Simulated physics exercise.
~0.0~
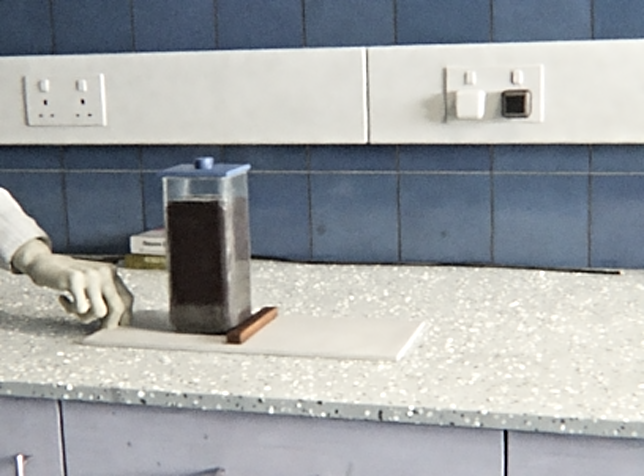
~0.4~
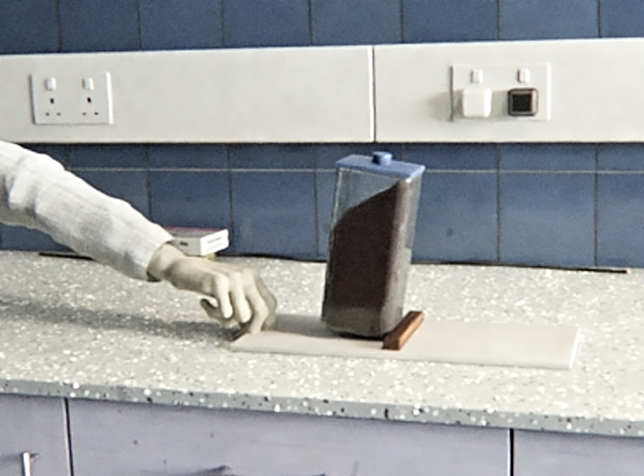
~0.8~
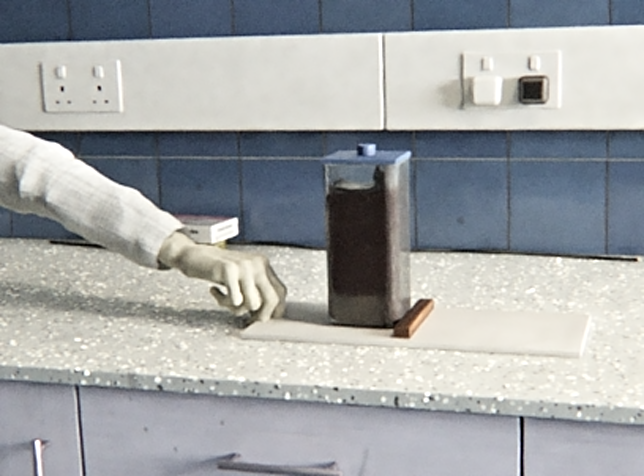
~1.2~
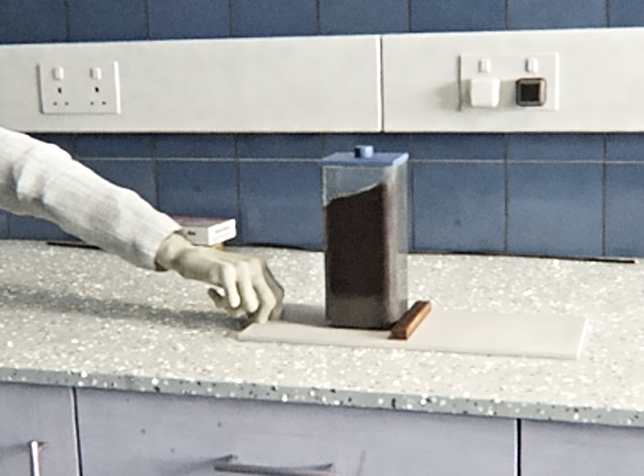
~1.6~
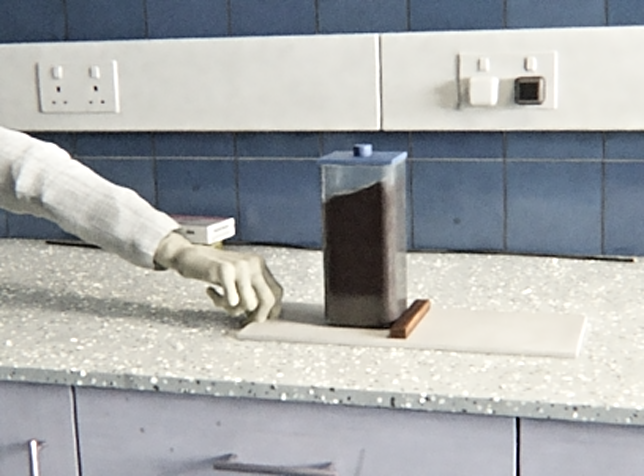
A hand slides a board rightward; the dark-filled container on it tilts, then settles upright.
